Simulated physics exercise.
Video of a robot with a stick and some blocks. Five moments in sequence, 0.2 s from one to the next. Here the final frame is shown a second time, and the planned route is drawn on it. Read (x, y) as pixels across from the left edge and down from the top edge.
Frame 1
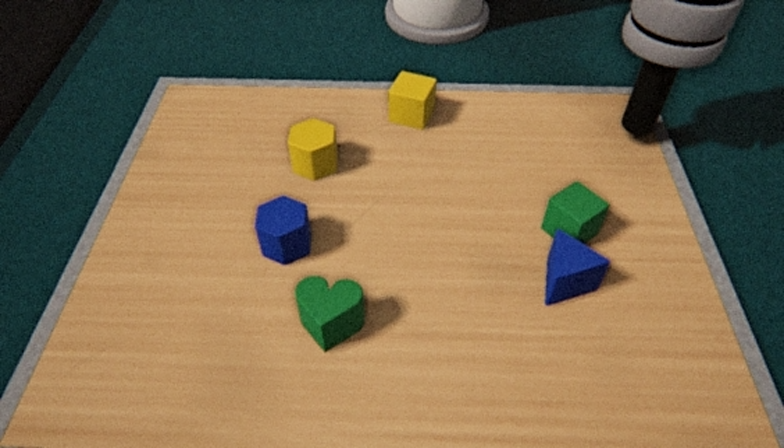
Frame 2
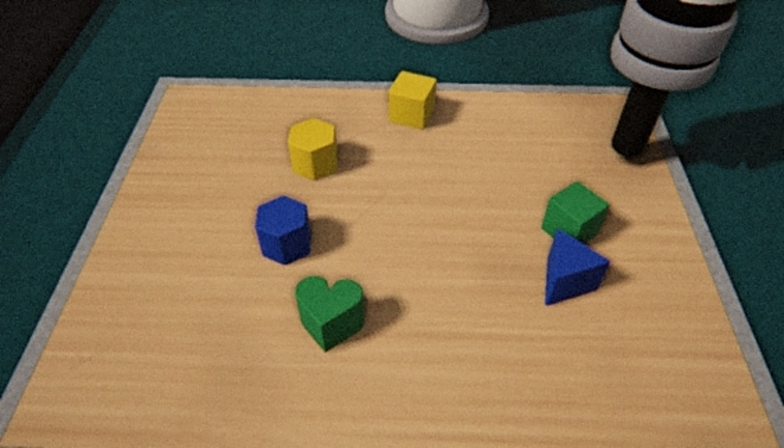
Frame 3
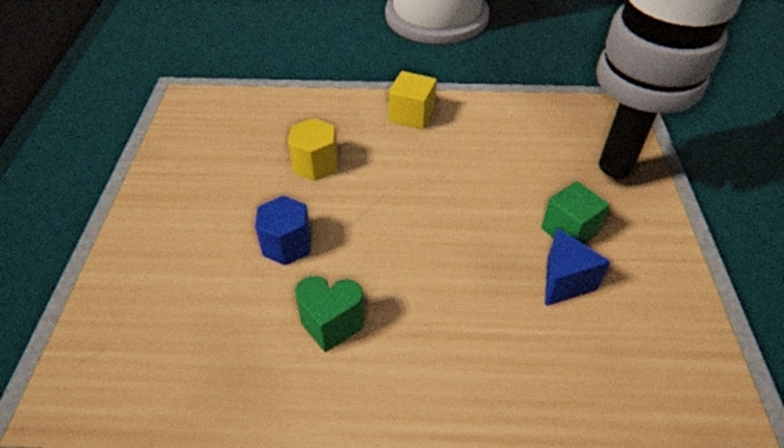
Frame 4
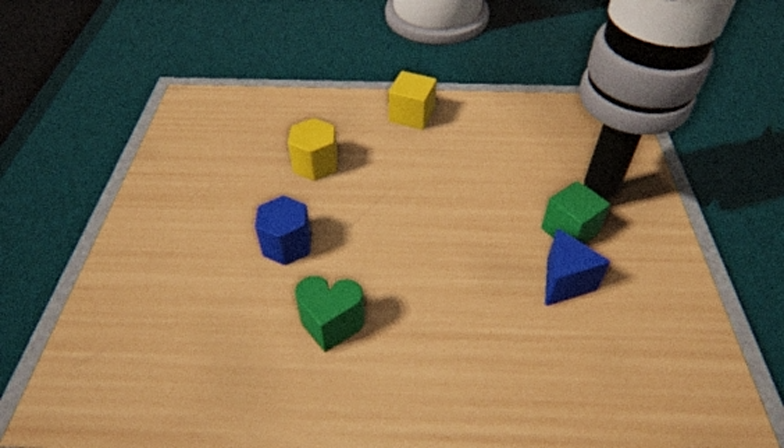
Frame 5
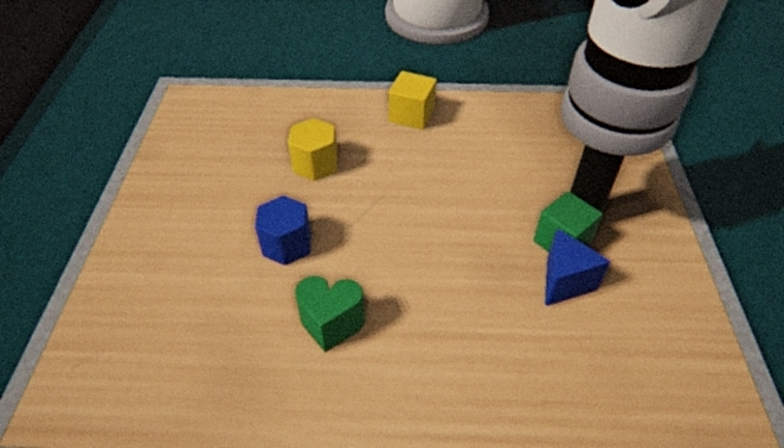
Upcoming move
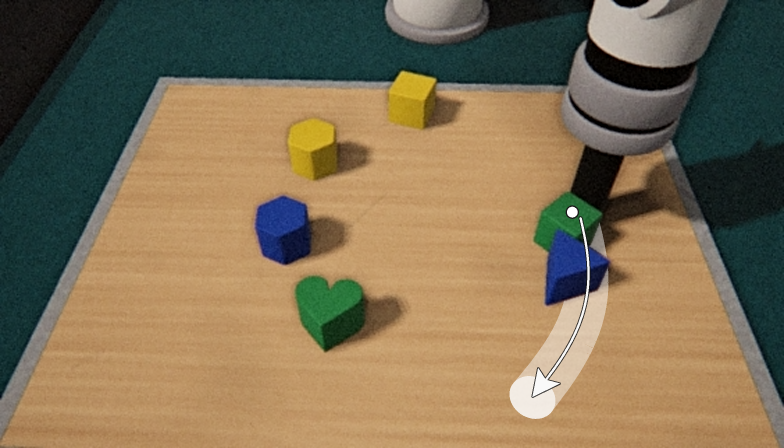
A black stick on a robot arm moved down and slightly left across a wooden board of colored blocks, reached the green square block, and nudged it a little to the left beside the blue triangle.
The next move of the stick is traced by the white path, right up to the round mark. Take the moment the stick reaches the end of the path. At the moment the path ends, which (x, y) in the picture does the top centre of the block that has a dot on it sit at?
Around pixel (553, 240).
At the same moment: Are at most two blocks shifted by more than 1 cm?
In short: Yes.
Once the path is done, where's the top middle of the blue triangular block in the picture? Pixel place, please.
The centre of its top face lies at (533, 303).
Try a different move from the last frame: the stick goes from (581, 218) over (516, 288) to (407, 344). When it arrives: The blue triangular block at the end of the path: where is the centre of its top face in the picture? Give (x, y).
In the picture, that point is around (563, 298).
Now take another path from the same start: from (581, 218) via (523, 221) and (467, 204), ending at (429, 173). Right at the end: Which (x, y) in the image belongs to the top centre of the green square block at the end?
It is at (543, 222).
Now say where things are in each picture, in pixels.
Stick's lower end at (637, 127); green square block at (580, 201); blue triangular block at (575, 255), in the first frame.
Stick at (627, 148); blocks still, in the second frame.
Stick at (615, 168); blocks still, in the third frame.
Stick at (601, 188); blocks still, in the fourth frame.
Stick at (585, 206); green square block at (572, 212); blue triangular block at (575, 255), in the fifth frame.
Drawn move, from (581, 218) over (588, 275) and (574, 336) to (532, 397); the dot is on the green square block.
On the path given first. One third of the way, stick at (593, 264); green square block at (555, 239), turned 40° clockwise; blue triangular block at (563, 274), turned 45° anticlockwise.
Two thirds of the way, stick at (578, 326); green square block at (553, 240), turned 50° clockwise; blue triangular block at (540, 297), turned 45° clockwise.
At the end, stick at (537, 387); green square block at (553, 240), turned 50° clockwise; blue triangular block at (533, 303), turned 80° clockwise.
